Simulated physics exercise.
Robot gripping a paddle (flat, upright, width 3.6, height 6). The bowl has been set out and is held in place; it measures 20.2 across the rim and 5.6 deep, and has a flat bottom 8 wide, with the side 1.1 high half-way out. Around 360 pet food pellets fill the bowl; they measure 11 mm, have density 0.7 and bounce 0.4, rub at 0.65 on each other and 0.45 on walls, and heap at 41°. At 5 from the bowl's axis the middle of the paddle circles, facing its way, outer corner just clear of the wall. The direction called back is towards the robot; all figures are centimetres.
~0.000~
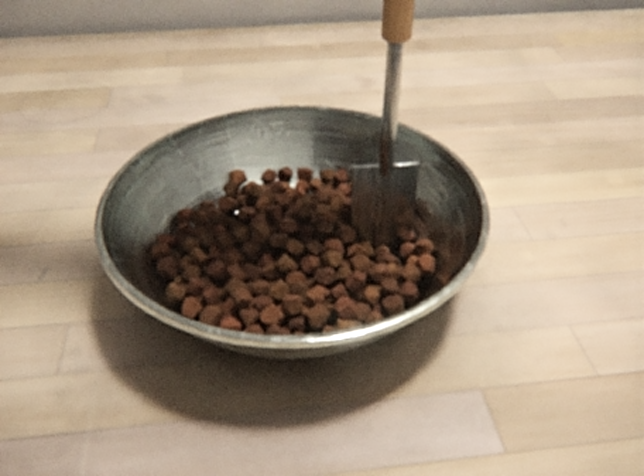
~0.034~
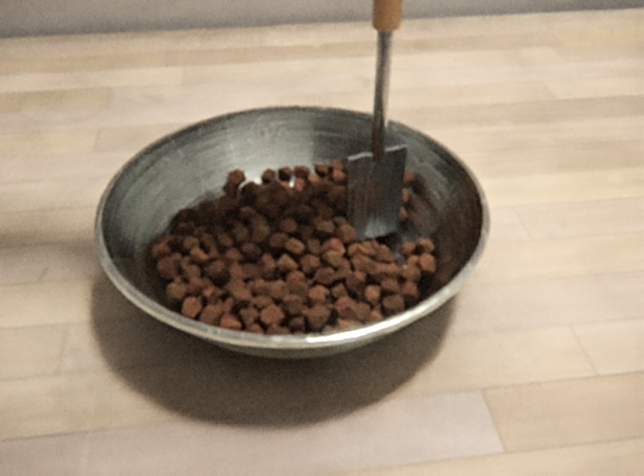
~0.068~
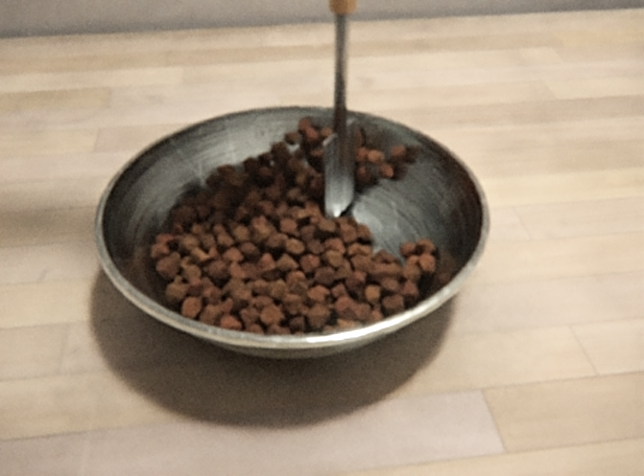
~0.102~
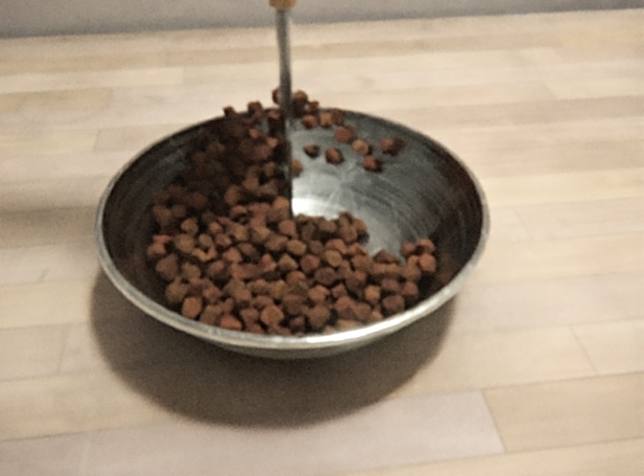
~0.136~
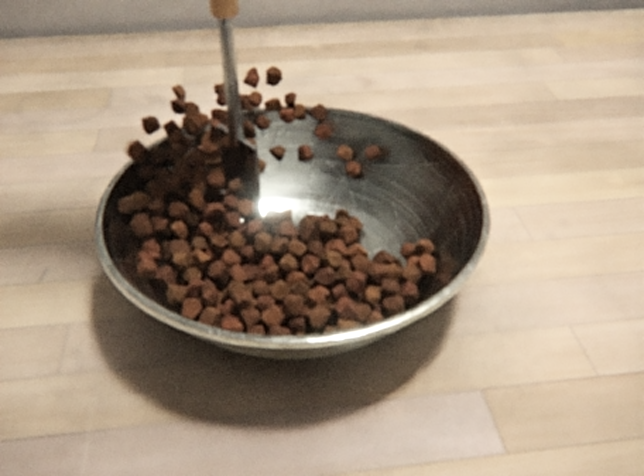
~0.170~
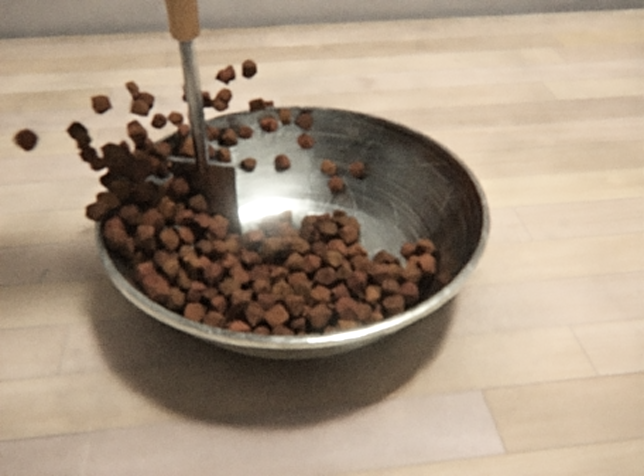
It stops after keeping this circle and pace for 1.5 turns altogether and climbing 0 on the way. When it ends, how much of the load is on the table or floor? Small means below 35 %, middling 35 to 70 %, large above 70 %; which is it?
Verdict: Middling.
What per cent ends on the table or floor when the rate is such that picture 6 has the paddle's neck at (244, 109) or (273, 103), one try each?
Near 25 in a hundred for the first and near 15 in a hundred for the second.
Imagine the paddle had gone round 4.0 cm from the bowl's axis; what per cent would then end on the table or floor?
Then some 25 percent.
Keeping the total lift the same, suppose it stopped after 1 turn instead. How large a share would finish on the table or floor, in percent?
35 %.
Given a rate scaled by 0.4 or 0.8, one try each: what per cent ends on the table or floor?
10 % and 35 %.
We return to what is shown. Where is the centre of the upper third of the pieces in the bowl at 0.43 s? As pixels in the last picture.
Somewhere around (292, 153), I think.
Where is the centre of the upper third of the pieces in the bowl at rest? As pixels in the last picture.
The centre is near pixel (224, 290).
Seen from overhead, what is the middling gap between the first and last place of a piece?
Something like 13 centimetres, give or take.
After 0.30 s, 305° round, highest piece 10 above the table; 276 in the bowl, 24 on the table or floor, 62 in flight or on the tool.
After 0.43 s, 87° round, highest piece 9 above the table; 222 in the bowl, 99 on the table or floor, 41 in flight or on the tool.
After 0.70 s, 180° round, highest piece 6 above the table; 194 in the bowl, 167 on the table or floor, 1 in flight or on the tool.
After 1.40 s, 180° round, highest piece 4 above the table; 194 in the bowl, 168 on the table or floor.
At rest, 194 in the bowl, 168 on the table or floor. That is 46 % on the table or floor.
